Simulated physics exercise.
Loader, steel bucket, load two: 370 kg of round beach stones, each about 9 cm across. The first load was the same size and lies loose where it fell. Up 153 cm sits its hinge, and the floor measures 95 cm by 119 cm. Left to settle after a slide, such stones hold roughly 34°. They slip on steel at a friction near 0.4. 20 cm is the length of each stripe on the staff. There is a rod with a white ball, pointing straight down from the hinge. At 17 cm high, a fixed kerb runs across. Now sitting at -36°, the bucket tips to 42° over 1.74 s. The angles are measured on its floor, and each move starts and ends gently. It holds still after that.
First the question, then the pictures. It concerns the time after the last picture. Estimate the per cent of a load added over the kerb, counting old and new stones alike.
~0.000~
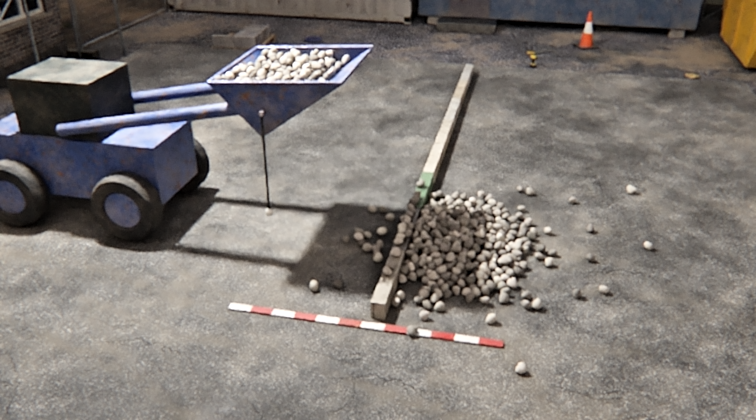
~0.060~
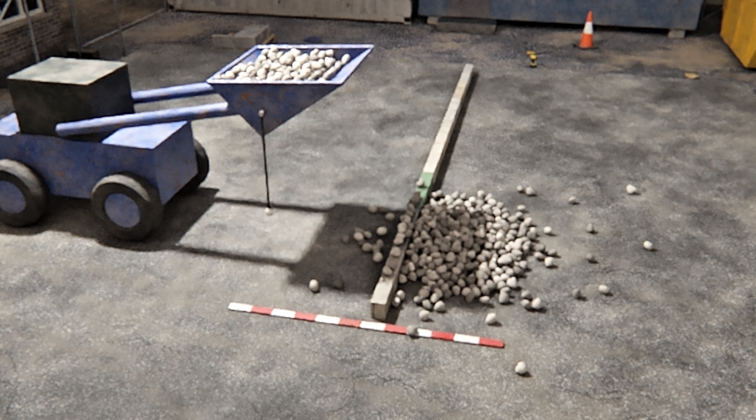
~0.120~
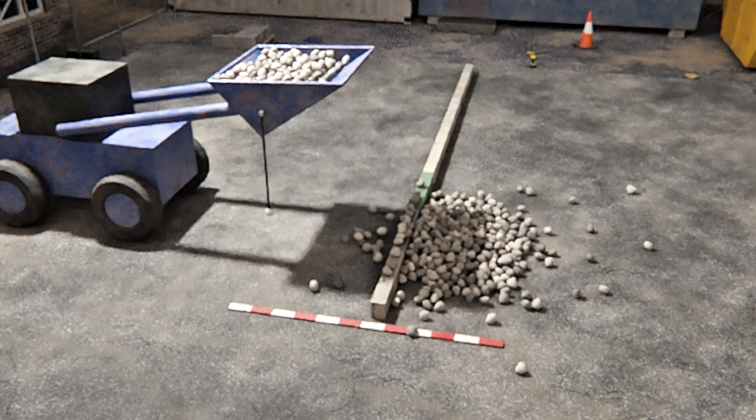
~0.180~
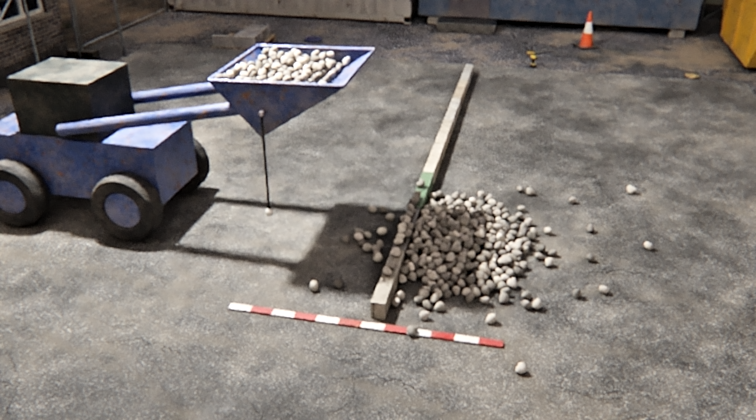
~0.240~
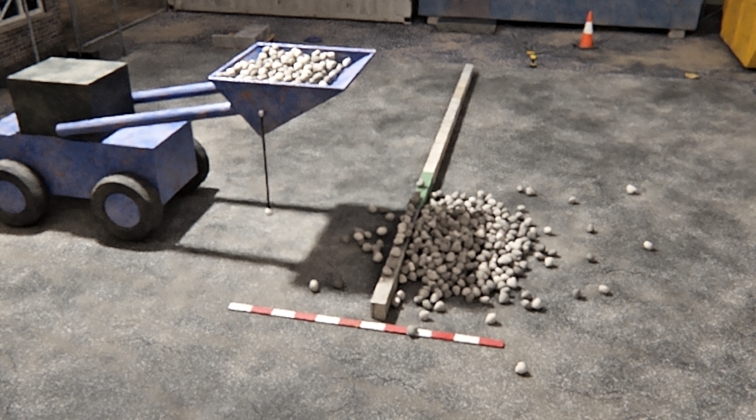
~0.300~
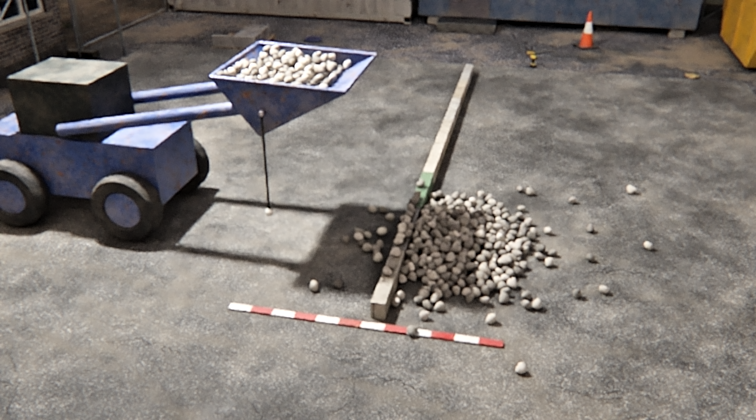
Roughly 13 per cent of a load is added.
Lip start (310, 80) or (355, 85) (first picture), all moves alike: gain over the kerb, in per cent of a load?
About 0 per cent from the first spot and 30 per cent from the second.
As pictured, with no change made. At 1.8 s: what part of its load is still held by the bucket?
Around 20 per cent of the load is still inside.
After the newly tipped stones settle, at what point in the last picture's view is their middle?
The middle ends up near (381, 228).
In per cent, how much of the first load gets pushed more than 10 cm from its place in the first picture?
Close to 5 in a hundred of them.
After 1.3 s the floor is at 30°; in per cent of one load, 99 in the bucket, 10 on this side of the kerb, 92 over the kerb; the foremost stones are at (597, 242).
After 1.8 s the floor is at 42°; in per cent of one load, 20 in the bucket, 88 on this side of the kerb, 92 over the kerb; the foremost stones are at (597, 242).
After 2.2 s the floor is at 42°; in per cent of one load, 0 in the bucket, 100 on this side of the kerb, 100 over the kerb; the foremost stones are at (597, 242).
After 5.0 s the floor is at 42°; in per cent of one load, 0 in the bucket, 95 on this side of the kerb, 105 over the kerb; the foremost stones are at (597, 242). Net gain over the kerb, 13.
